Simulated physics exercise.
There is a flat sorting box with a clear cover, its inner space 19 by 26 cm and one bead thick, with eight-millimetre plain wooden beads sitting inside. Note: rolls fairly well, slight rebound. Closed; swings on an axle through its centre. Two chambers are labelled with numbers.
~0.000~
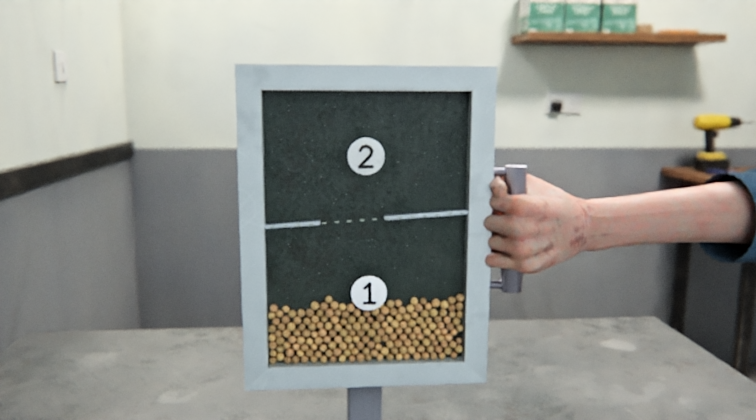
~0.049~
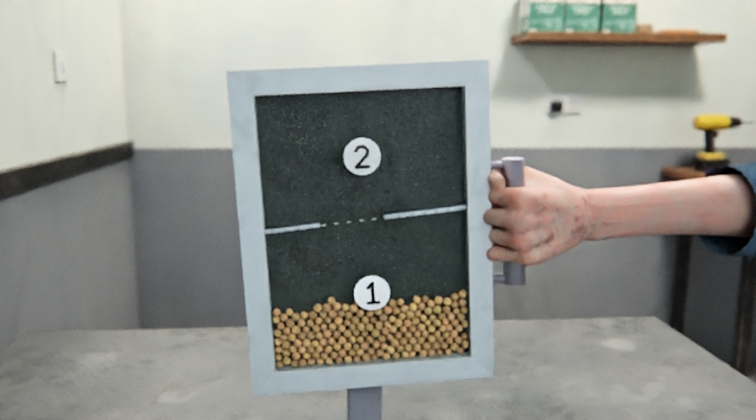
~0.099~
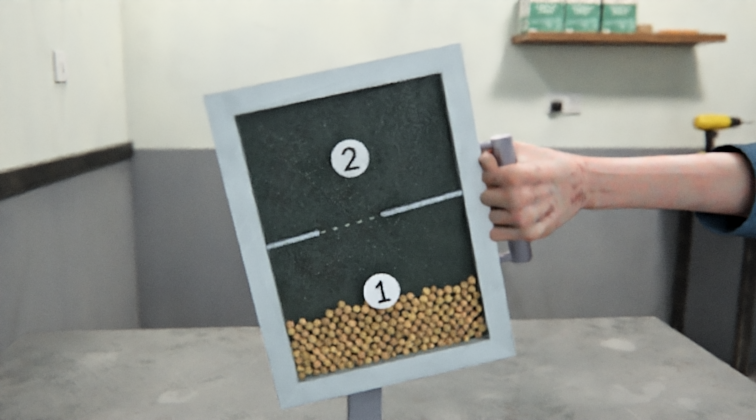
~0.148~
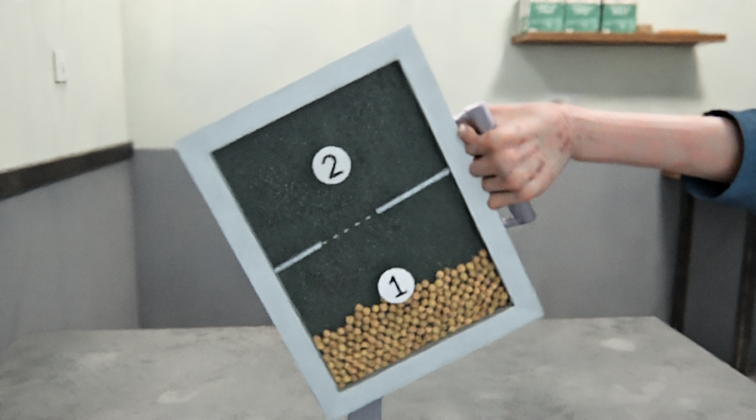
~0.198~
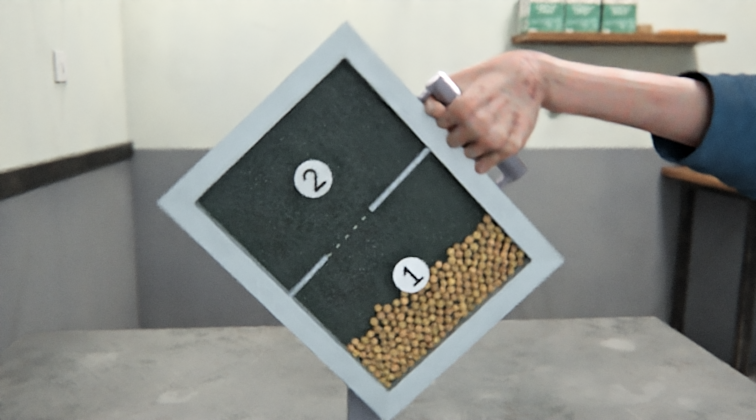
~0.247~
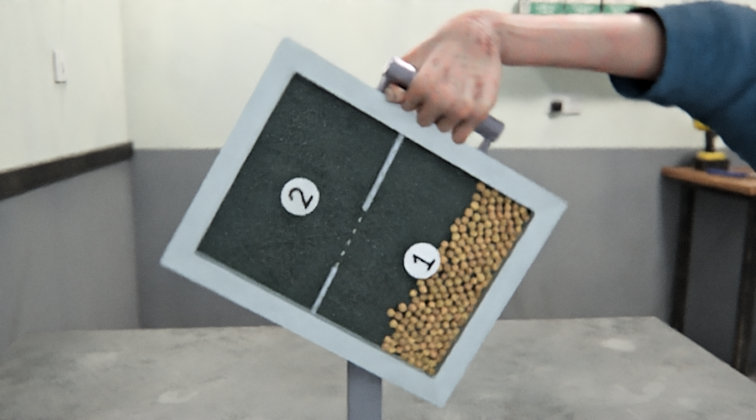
A hand gripped the handle on the right side of a framed box and turned it steadily anticlockwise until it leaned well over, while the small round beads inside stayed bunched in the lower chamber.
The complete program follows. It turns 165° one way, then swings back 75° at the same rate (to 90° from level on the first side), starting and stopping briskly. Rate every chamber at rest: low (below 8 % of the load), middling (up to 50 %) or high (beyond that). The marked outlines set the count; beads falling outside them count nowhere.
No. 1: Middling; no. 2: High.
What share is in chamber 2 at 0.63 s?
Some 30 per cent.
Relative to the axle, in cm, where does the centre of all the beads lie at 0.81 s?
About 1 cm left and 7 cm below.
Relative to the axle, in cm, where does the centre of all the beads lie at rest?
Left: About 3 cm; below: About 7 cm.
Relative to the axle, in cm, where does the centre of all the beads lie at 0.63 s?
Right by about 3 cm and below by about 1 cm.
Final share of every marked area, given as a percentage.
In per cent: Chamber 1 holds 40 and chamber 2 holds 60.
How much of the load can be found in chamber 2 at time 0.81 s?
60 per cent.
After 0.63 s, it stands 165° anticlockwise; the beads' middle is 3 cm right of and 1 cm below the centre; no. 1, 70 %, no. 2, 30 %.
After 0.81 s, it stands 127° anticlockwise; the beads' middle is 1 cm left of and 7 cm below the centre; no. 1, 40 %, no. 2, 60 %.
After 0.99 s, it stands 90° anticlockwise; the beads' middle is 5 cm left of and 6 cm below the centre; no. 1, 40 %, no. 2, 60 %.
All still by 1.9 s, it stands 90° anticlockwise; no. 1, 40 %, no. 2, 60 %.
